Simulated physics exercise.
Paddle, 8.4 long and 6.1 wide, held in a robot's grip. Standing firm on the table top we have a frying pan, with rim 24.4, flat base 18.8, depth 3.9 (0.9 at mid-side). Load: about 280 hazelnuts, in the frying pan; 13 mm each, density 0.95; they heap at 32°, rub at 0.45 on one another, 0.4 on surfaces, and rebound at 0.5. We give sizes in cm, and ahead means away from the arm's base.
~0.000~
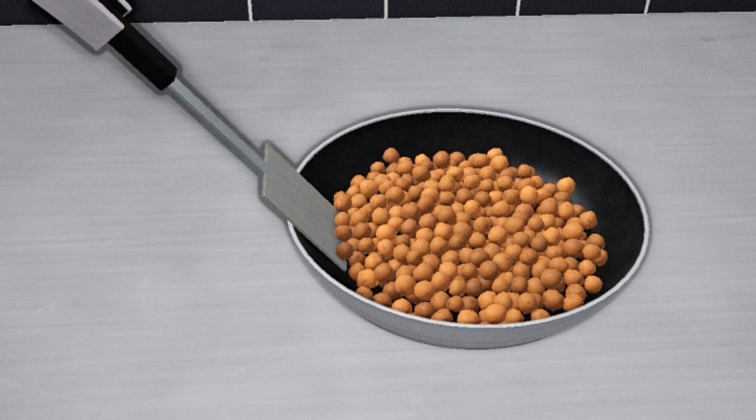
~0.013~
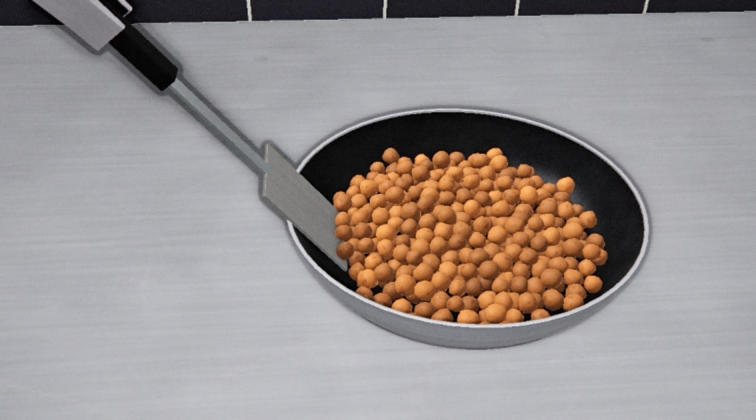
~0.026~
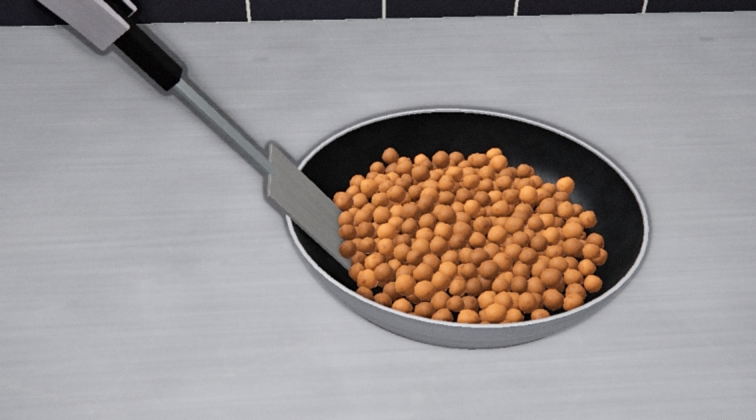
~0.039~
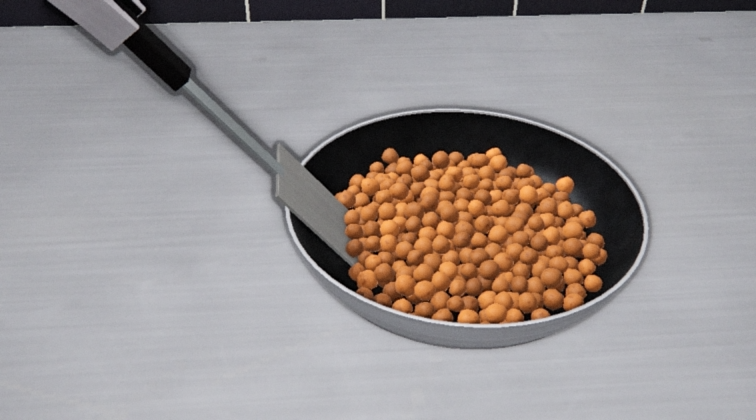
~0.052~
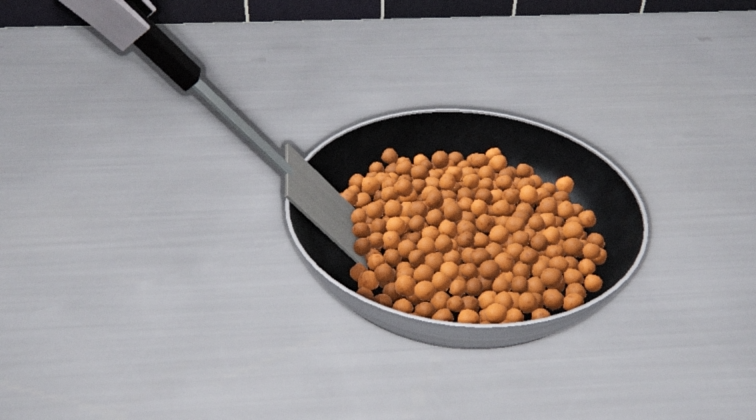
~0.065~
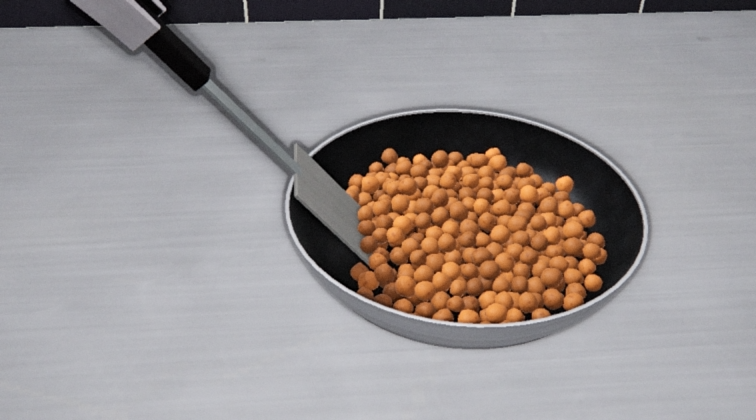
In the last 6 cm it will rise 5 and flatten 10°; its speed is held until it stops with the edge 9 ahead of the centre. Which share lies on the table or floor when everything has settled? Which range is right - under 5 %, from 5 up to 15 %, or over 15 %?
Right range: From 5 up to 15 %.
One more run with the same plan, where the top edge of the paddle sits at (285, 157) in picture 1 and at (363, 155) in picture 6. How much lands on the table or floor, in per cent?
Some 20 per cent.
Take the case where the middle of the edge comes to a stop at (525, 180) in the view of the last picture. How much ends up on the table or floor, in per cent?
Roughly 0 per cent, I'd say.
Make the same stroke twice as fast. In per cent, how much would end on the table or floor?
15 per cent, roughly.
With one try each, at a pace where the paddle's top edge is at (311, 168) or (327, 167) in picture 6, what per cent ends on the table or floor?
I'd estimate some 15 and 15 in a hundred.
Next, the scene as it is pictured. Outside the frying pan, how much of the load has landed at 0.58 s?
I'd say close to 6 in a hundred.
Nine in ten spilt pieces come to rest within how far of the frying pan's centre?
Some 40 cm.
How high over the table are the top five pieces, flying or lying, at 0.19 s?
Roughly 5 centimetres.
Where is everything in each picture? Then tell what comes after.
The first picture shows paddle top edge at (265, 169), sloping 52°; upper third of the load around (457, 225), from x 340 to 600, top at y 155; 281 in the frying pan.
The second picture shows paddle top edge at (265, 169), sloping 52°; upper third of the load around (457, 224), from x 340 to 600, top at y 155.
The third picture shows paddle top edge at (269, 169), sloping 52°; upper third of the load around (457, 224), from x 340 to 600, top at y 155.
The fourth picture shows paddle top edge at (277, 169), sloping 52°; upper third of the load around (449, 224), from x 340 to 600, top at y 155.
The fifth picture shows paddle top edge at (286, 169), sloping 52°; upper third of the load around (450, 224), from x 345 to 600, top at y 155.
The sixth picture shows paddle top edge at (295, 169), sloping 52°; upper third of the load around (451, 221), from x 345 to 600, top at y 155; 281 in the frying pan.
By 0.19 s, sloping 52°, highest piece 5 above the table; 281 in the frying pan.
By 0.32 s, sloping 48°, highest piece 5 above the table; 281 in the frying pan.
By 0.58 s, sloping 42°, highest piece 5 above the table; 260 in the frying pan, 19 on the table or floor, 2 on the blade or in flight.
By 1.63 s, sloping 42°, highest piece 5 above the table; 260 in the frying pan, 21 on the table or floor.
Final count, 260 in the frying pan, 21 on the table or floor. That is 7 % on the table or floor.
